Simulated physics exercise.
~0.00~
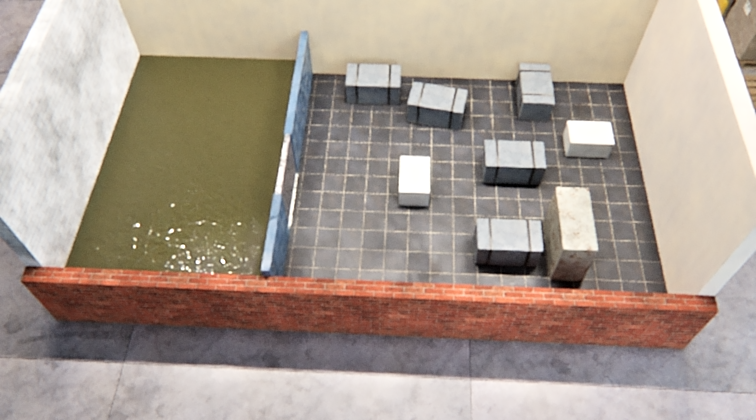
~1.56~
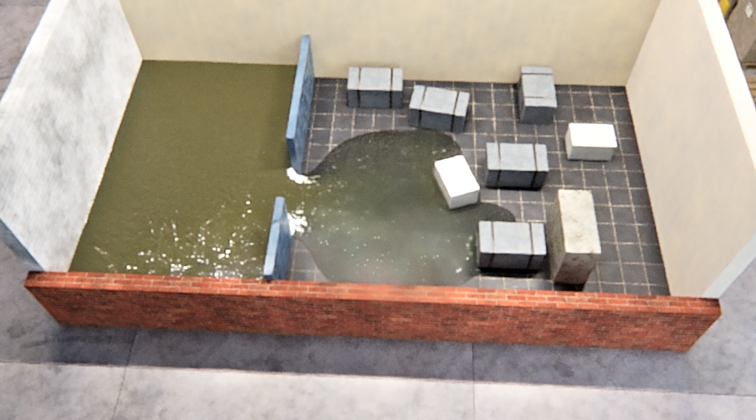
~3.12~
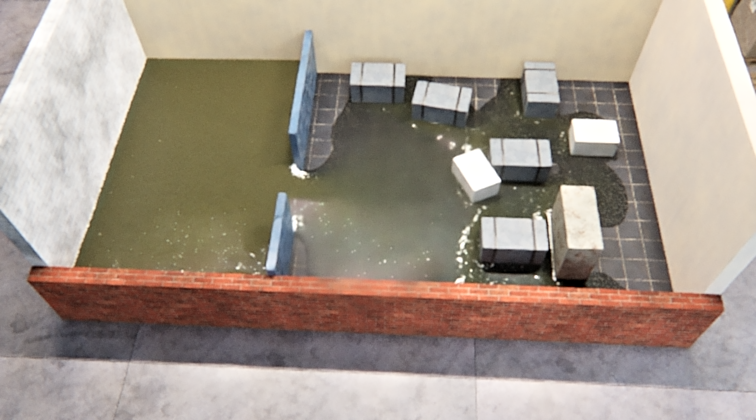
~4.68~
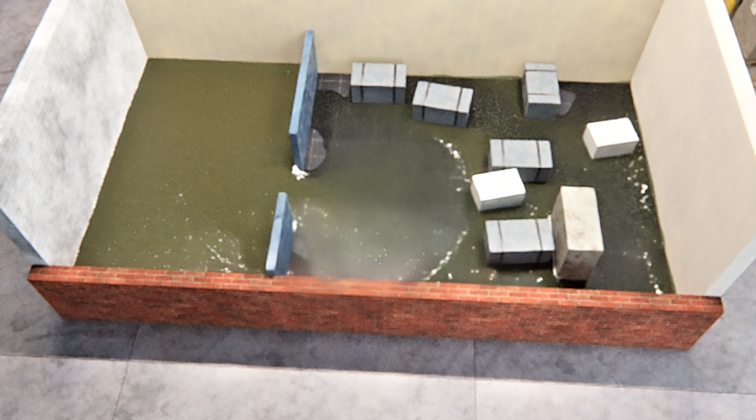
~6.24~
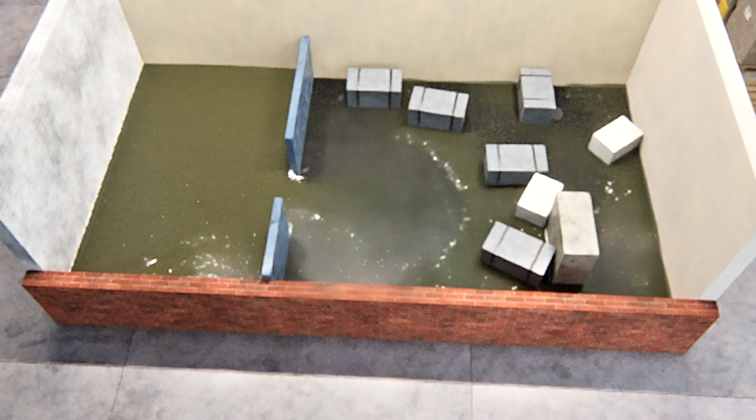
We see murky water pour through a gap in a blue dividing wall and spread across a tiled room, pushing a white box rightward among gray ones. Finally, the floor is flooded, the white box rests near a tall block, and nearby boxes have shifted slightly.
